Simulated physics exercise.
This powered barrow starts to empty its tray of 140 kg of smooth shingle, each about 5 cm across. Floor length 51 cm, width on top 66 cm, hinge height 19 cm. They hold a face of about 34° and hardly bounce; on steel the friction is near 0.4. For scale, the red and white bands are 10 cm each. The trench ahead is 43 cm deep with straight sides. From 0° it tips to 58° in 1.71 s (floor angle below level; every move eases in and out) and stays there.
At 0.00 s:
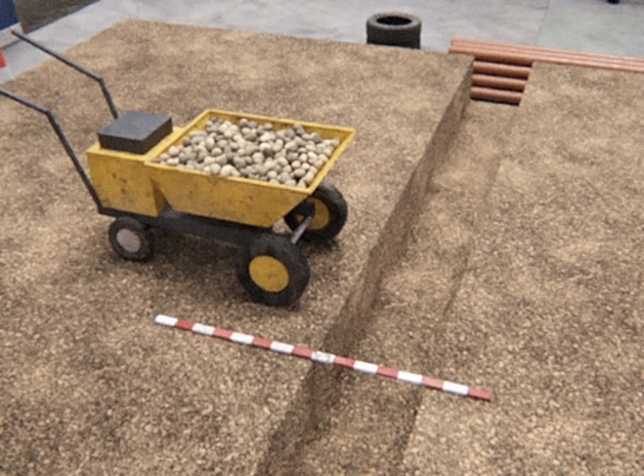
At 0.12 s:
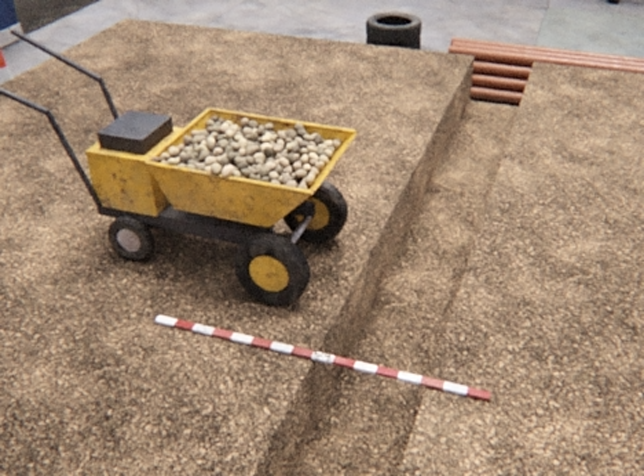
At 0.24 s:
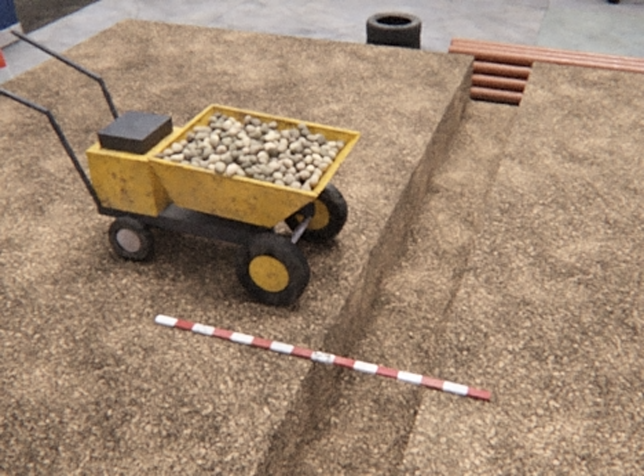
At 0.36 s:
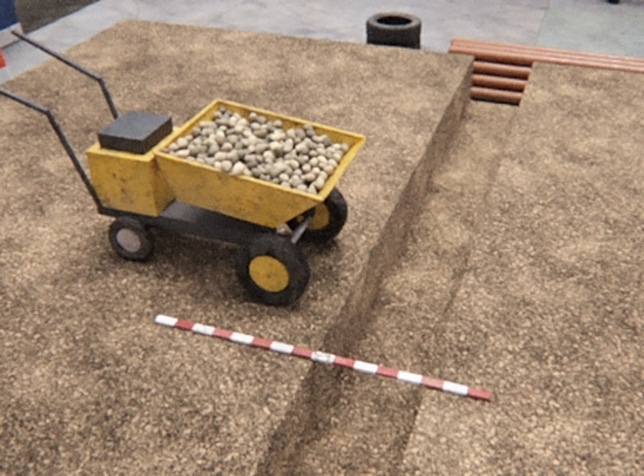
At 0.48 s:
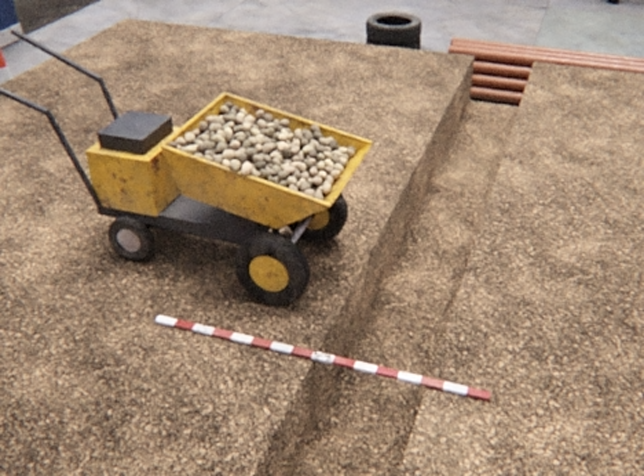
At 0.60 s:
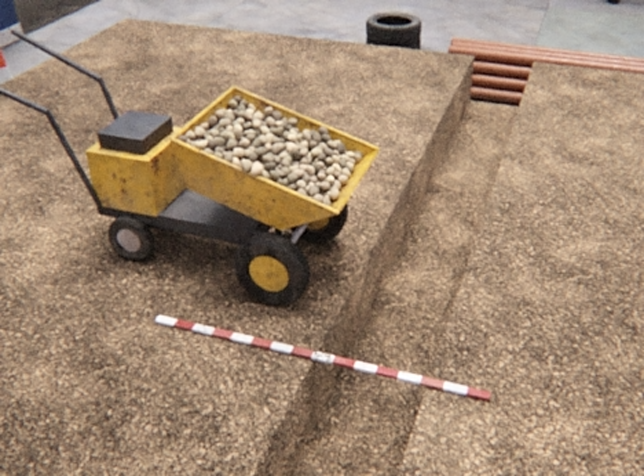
A yellow tray heaped with rounded, pale grey and tan stones sits on a small powered barrow with black handles and a dark box behind it, seen from above at an angle on brown gravelly ground. A red-and-white banded rod lies in front, a straight-sided trench runs to the right, and a black tyre and reddish pipes lie beyond. The tray slowly tilts, its rear rising and its front lip lowering rightward, while the stones shift slightly and the barrow and camera stay still.
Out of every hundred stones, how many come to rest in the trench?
Some 94 per cent of it.
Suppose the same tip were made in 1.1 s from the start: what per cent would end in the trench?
Then about 85 per cent.
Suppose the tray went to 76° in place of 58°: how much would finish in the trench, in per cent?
Then about 95 per cent.
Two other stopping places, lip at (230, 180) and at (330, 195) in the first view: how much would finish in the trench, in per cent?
About 80 and 75 per cent.
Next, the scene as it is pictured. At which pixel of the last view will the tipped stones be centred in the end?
Their middle is at about (418, 346).
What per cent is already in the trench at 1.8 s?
Some 40 per cent.
After 1.3 s the floor is at 49°; 99 % in the tray, 1 % in the trench; the foremost stones are at (389, 243).
After 1.8 s the floor is at 58°; 60 % in the tray, 38 % in the trench, 2 % past the trench; the foremost stones are at (482, 291).
After 2.2 s the floor is at 58°; 34 % in the tray, 60 % in the trench, 6 % past the trench; the foremost stones are at (532, 311).
After 4.1 s the floor is at 58°; 0 % in the tray, 94 % in the trench, 6 % past the trench; the foremost stones are at (559, 318).
